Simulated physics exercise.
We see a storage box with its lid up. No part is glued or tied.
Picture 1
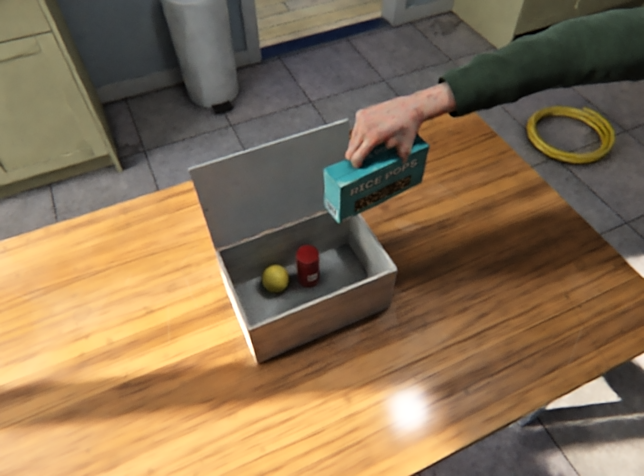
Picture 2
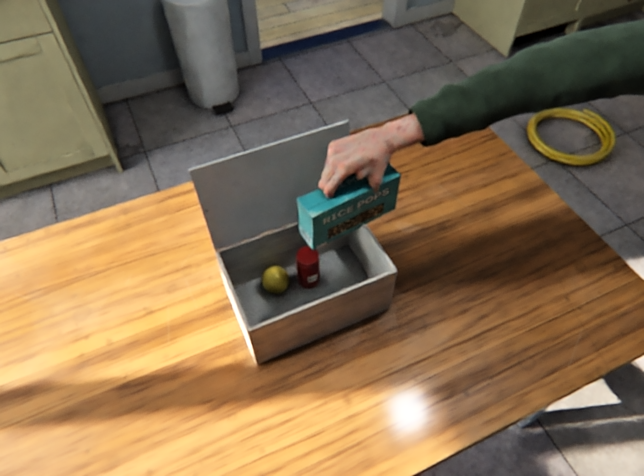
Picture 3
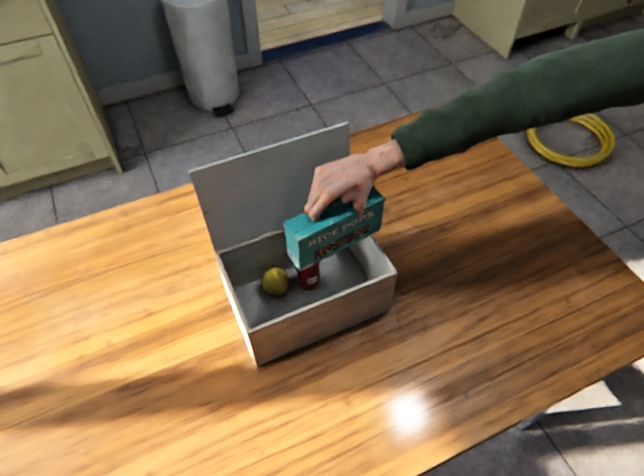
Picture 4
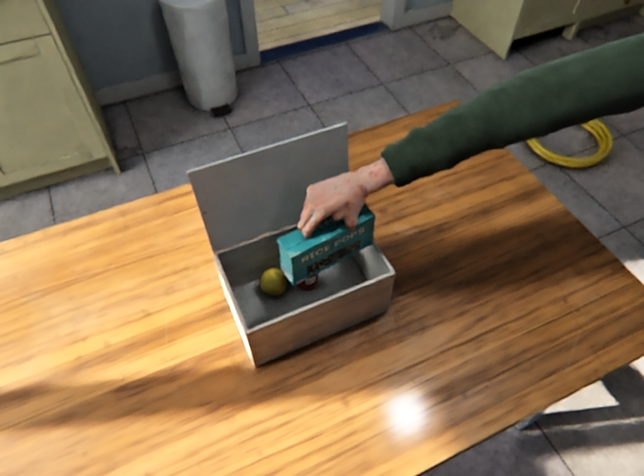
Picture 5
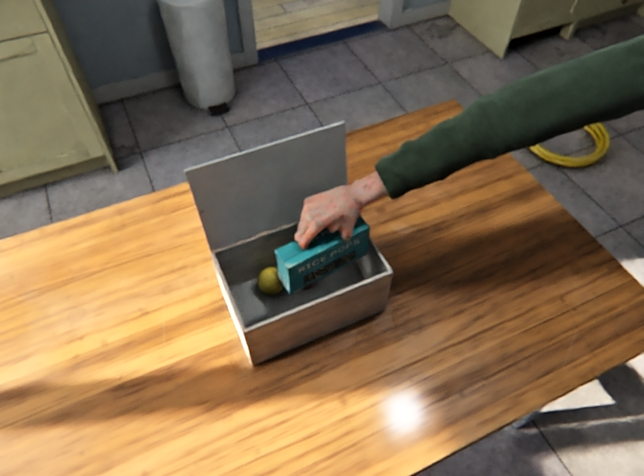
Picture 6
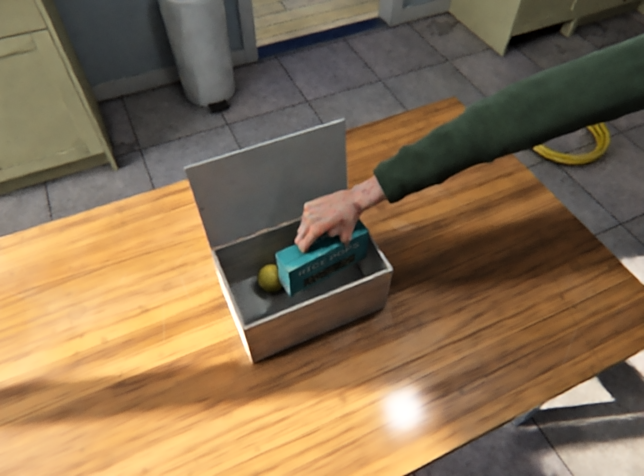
A hand in a dark green sleeve reaches from the right over a wooden table in a tiled room, seen from above at an angle. It grips a turquoise packet above an open grey storage box holding a yellowish ball-shaped item and a red shaker, with a yellow coil on the floor at right. The hand moves the packet left and lowers it into the box, hiding the shaker, still gripping it, while the view shifts very slightly.
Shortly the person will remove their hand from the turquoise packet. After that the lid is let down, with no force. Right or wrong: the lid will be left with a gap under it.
Wrong, it closes.
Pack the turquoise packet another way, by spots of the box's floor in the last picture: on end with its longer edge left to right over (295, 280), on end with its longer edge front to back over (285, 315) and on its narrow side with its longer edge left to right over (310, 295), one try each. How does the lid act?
In the first case it stays open; in the second case it stays open; in the third case it shuts.
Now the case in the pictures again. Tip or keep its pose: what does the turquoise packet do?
At the finish the turquoise packet holds its orientation.
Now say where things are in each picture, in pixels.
On its way; turquoise packet (376, 176); red shaker (308, 267), in the first frame.
On its way; turquoise packet (349, 204); red shaker (308, 268), in the second frame.
On its way; turquoise packet (335, 226), in the third frame.
On its way; turquoise packet (327, 242), in the fourth frame.
On its way; turquoise packet (323, 253), in the fifth frame.
Put in, still held; turquoise packet (323, 256), in the sixth frame.
Then, 0.90 s past the last view, lid starting down; turquoise packet displaced a little near (323, 282).
Then, 1.60 s past the last view, lid 57° above the rim; turquoise packet displaced a little near (323, 282).
Then, 1.90 s past the last view, lid 23° above the rim; turquoise packet displaced a little near (323, 282).
Finally, lid shut; moved from the start, turquoise packet; the other 2 still in place. Final places as the last picture's camera would see them, turquoise packet near (323, 282).
